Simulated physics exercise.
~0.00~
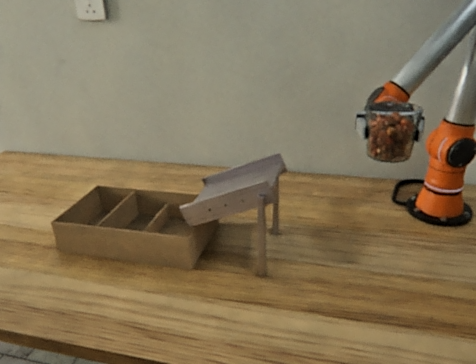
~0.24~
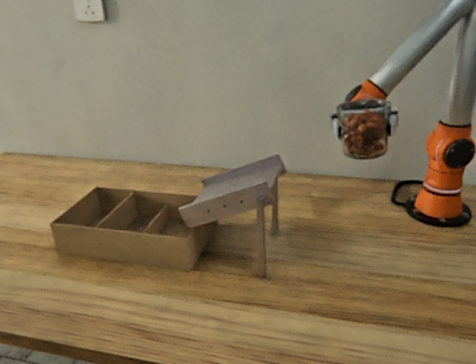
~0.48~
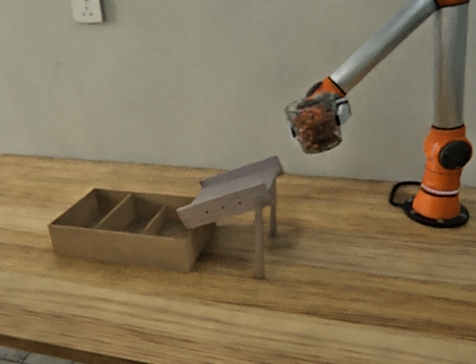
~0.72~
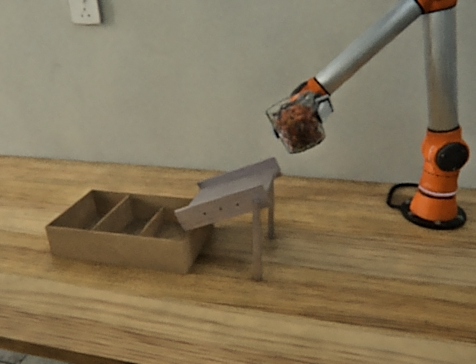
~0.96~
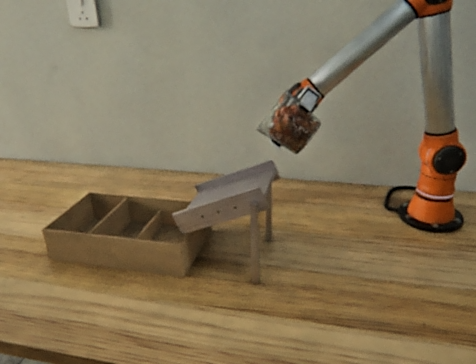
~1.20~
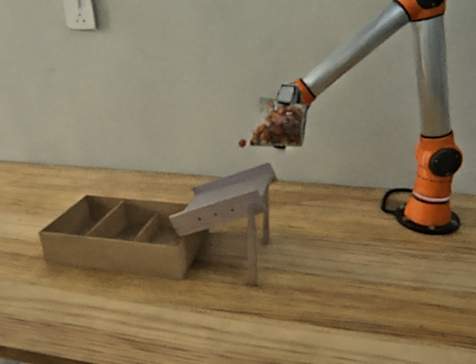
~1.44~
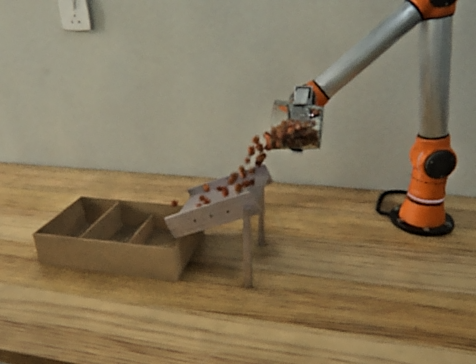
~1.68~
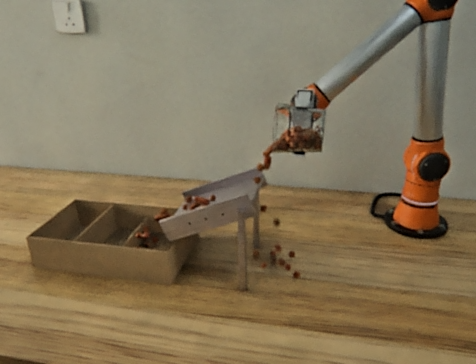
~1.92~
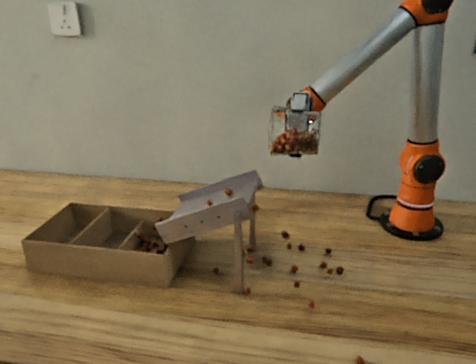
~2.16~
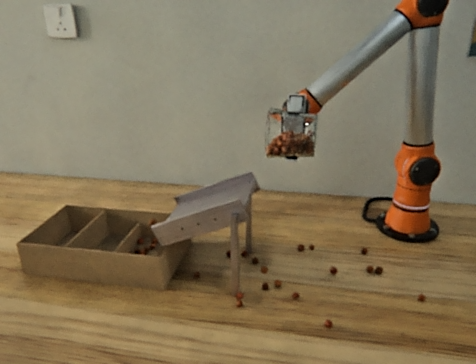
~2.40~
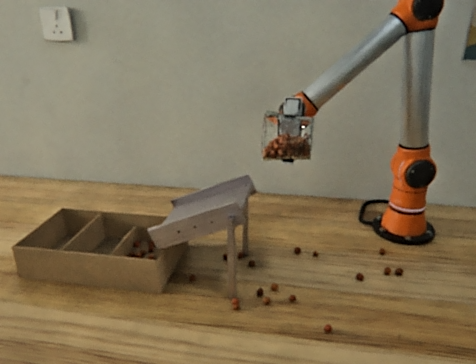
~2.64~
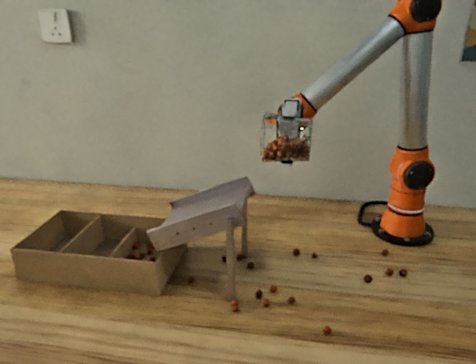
Robot arm carrying a clear beaker of hazelnuts left and tipping them down a chute into a divided box, some scattering across the table.
